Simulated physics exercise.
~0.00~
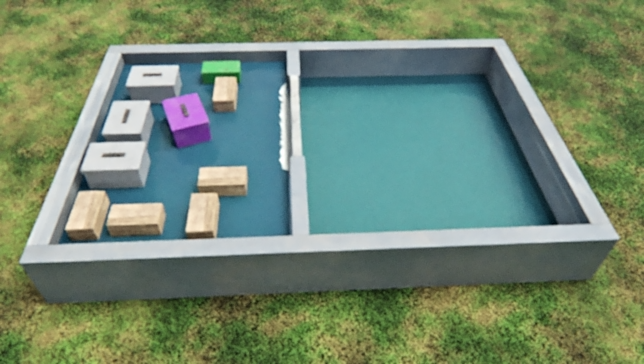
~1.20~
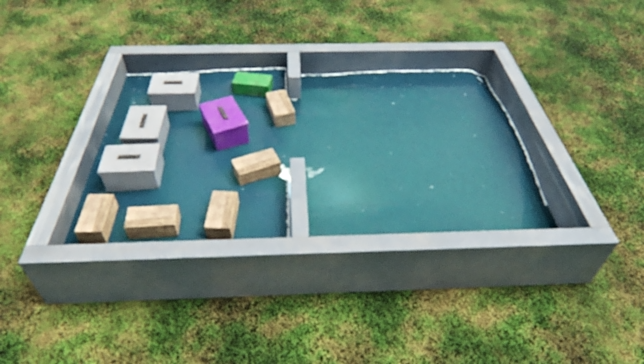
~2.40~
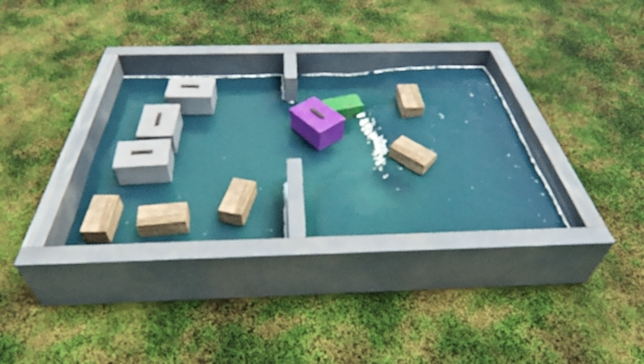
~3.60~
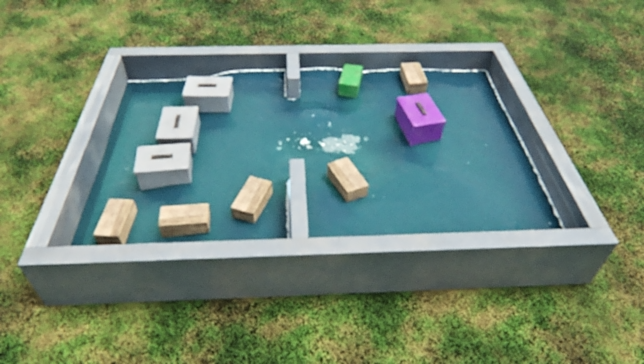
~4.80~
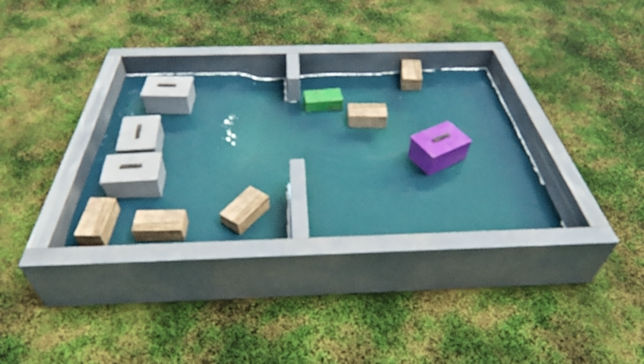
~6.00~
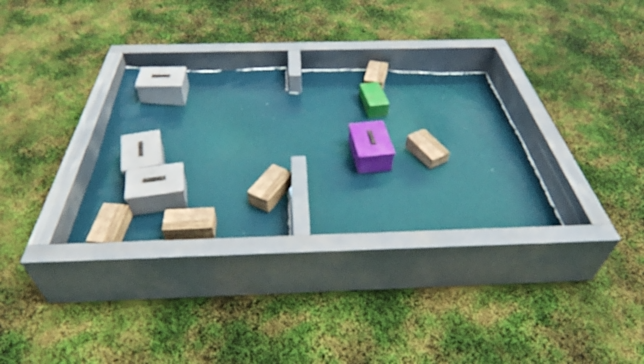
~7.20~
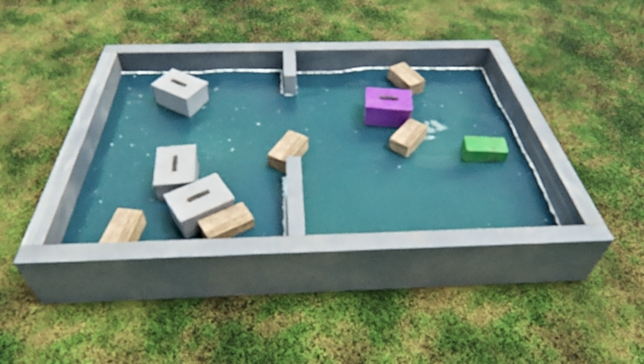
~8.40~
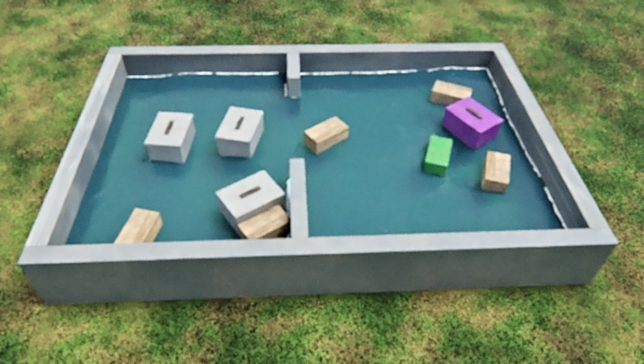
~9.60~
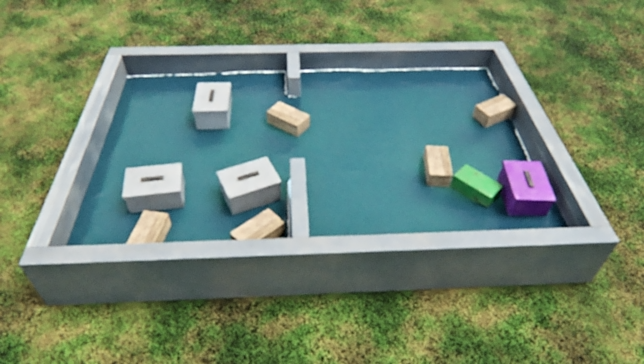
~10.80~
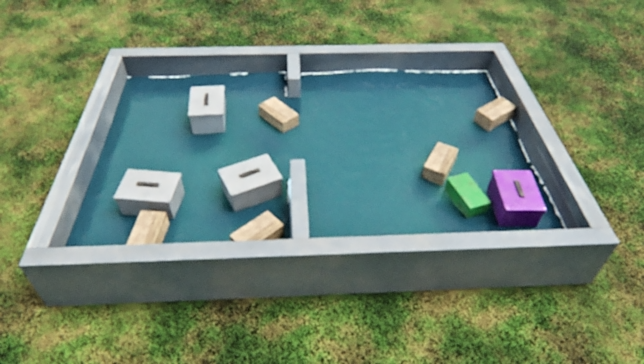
Floating boxes and blocks drifting through the gap in a divided basin, the purple box and green block ending at lower right.
